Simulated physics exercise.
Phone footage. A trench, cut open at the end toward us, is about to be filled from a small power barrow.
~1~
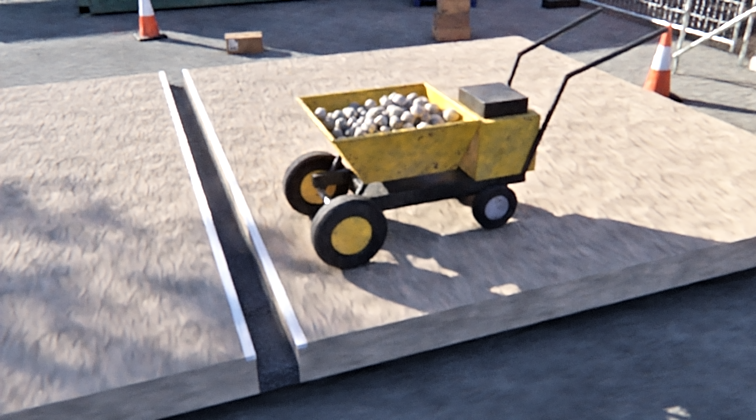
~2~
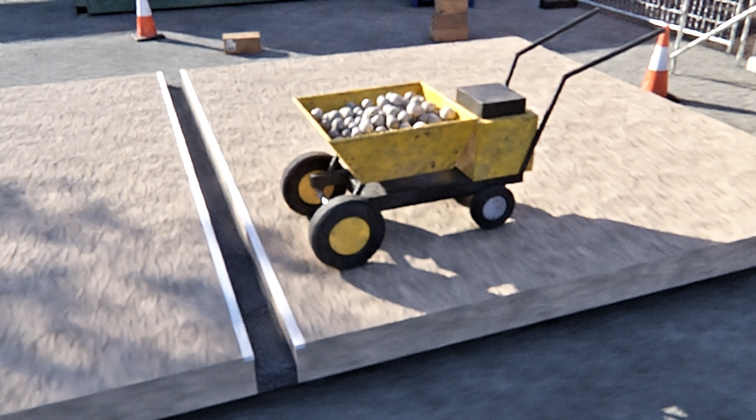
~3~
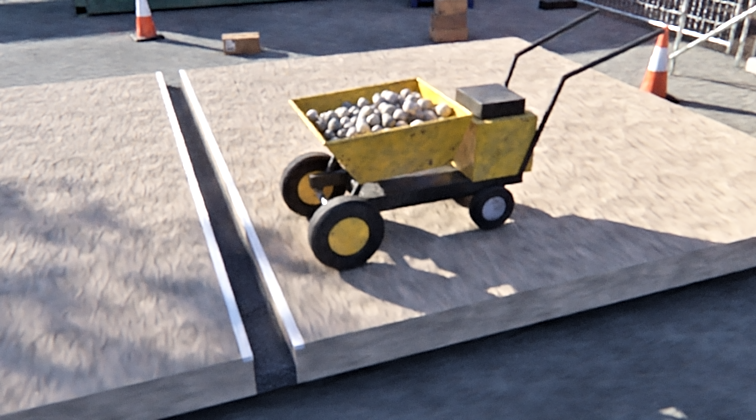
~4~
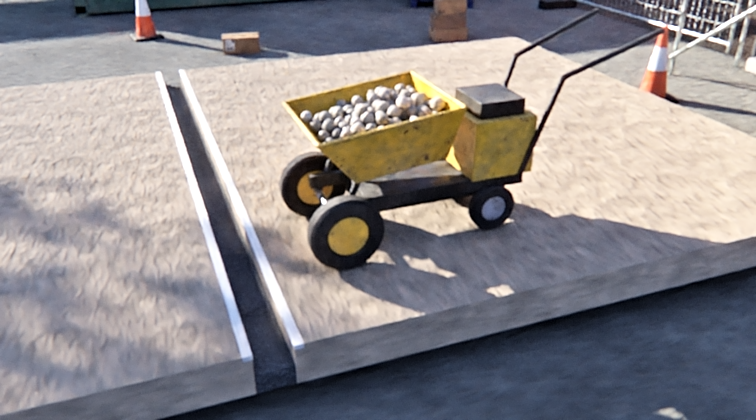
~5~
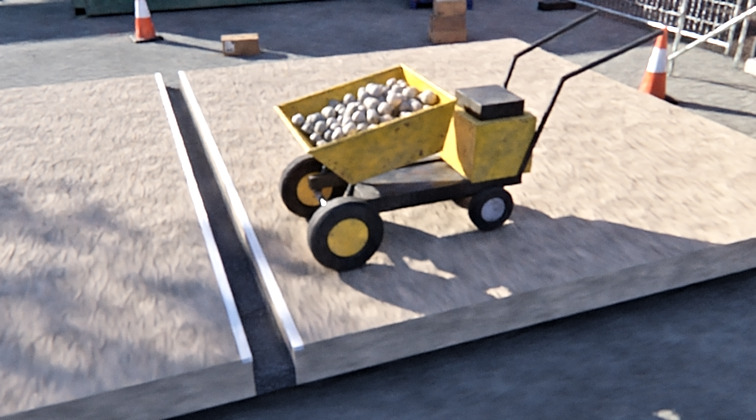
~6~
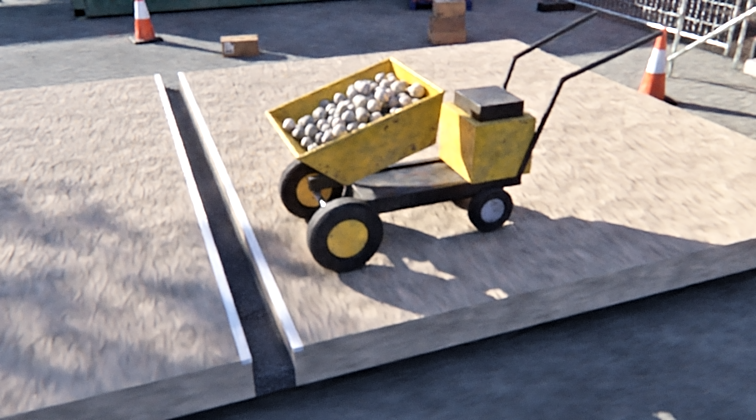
Yellow power barrow standing beside a narrow trench, its skip of river pebbles slowly tilting forward to the left.
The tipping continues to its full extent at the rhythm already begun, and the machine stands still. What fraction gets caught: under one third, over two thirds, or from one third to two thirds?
Most likely the part landing in the trench will be short of a third.
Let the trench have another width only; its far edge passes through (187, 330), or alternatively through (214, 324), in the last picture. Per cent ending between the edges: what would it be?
In order: 70 per cent, then 40 per cent.
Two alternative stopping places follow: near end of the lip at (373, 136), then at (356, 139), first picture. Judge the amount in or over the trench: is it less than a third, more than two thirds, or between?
Note - position 1: In the middle band; position 2: One to two thirds.
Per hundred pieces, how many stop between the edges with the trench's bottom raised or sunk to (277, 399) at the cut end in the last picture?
20 %, roughly.
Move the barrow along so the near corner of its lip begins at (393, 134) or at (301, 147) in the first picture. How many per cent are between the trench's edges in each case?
Around 50 % the first time and around 0 % the second.
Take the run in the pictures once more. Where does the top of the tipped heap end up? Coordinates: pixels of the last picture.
I'd put the summit somewhere around pixel (197, 242).
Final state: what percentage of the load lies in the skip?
It ends up near 0 per cent.
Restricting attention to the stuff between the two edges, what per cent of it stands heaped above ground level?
I'd put it near 0 in a hundred.
Shortly afterwards, skip tipped steeply; the whole lot in the skip.
Next, skip tipped right over; the bulk in the skip; only a few in or heaped over the trench; a little beyond it; a little falling.
Some moments later, skip tipped right over; near a quarter in the skip; a little in or heaped over the trench; the bulk beyond it; only a few falling.
In the end, skip tipped right over; near a quarter in or heaped over the trench; the bulk beyond it.
